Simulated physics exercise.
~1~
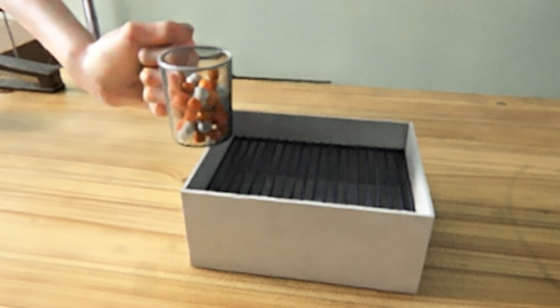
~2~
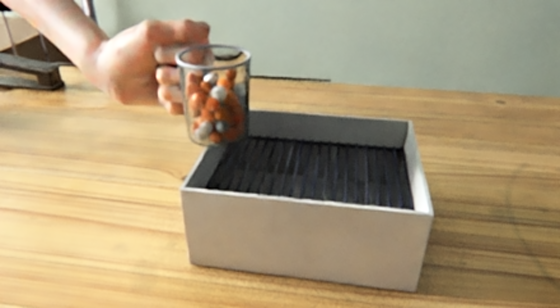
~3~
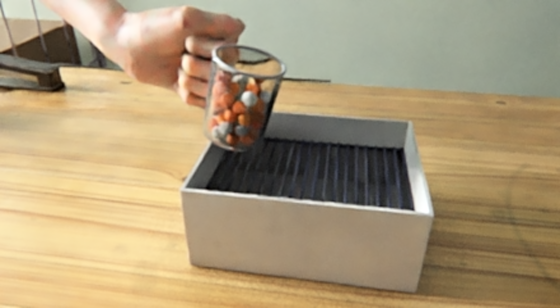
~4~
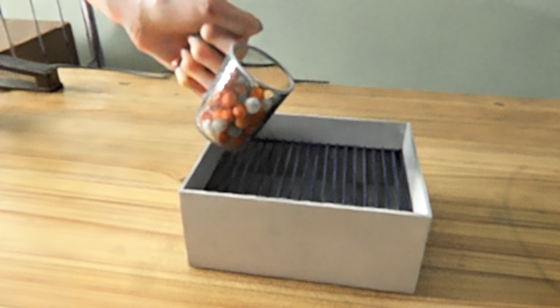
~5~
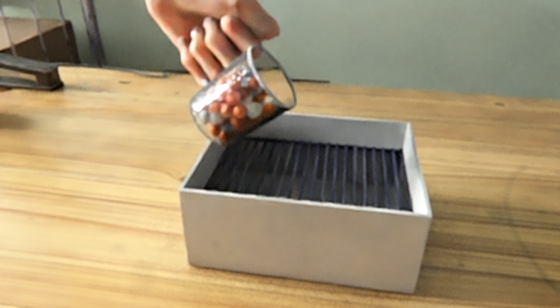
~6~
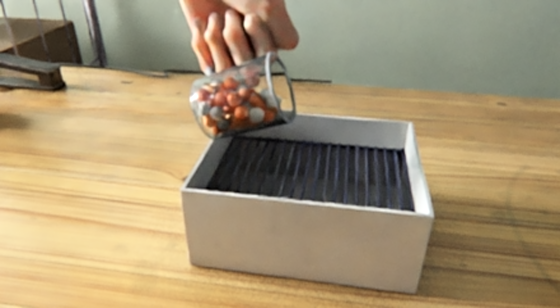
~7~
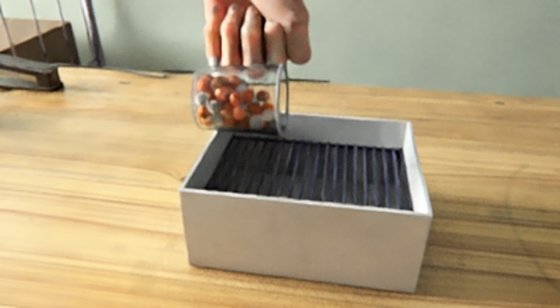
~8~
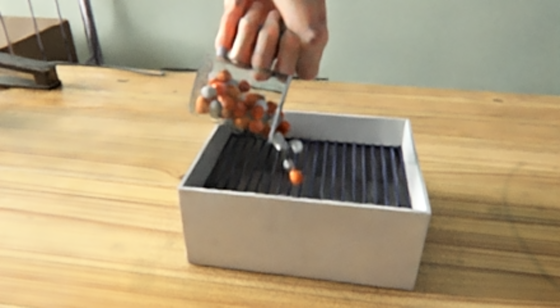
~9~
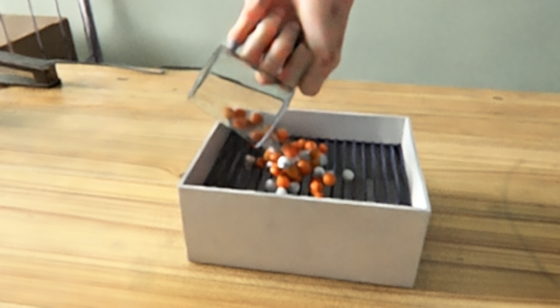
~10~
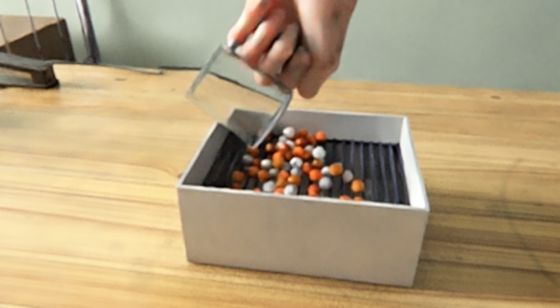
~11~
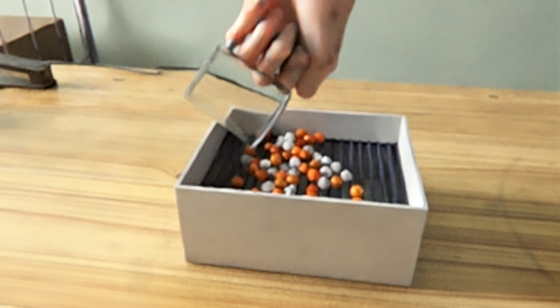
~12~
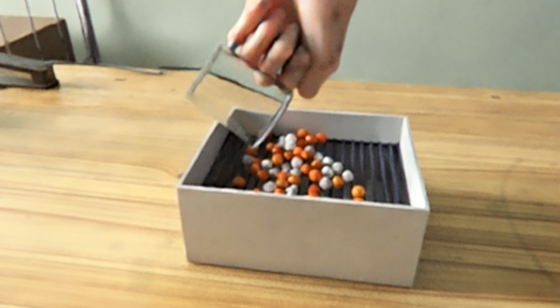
The clip opens with a hand holding a clear glass cup of orange and white beads upright near the left side of an open white box, which has a dark slatted rack across it. The hand moves the cup a little to the right and tilts it until it lies on its side, with the beads still inside. As it tips further, beads begin to spill onto the slats. The rest tumble out as the cup turns upside down, spreading rightward in a loose cluster. Finally, the orange and white beads alike rest on top of the rack, while the hand still holds the emptied cup above them.
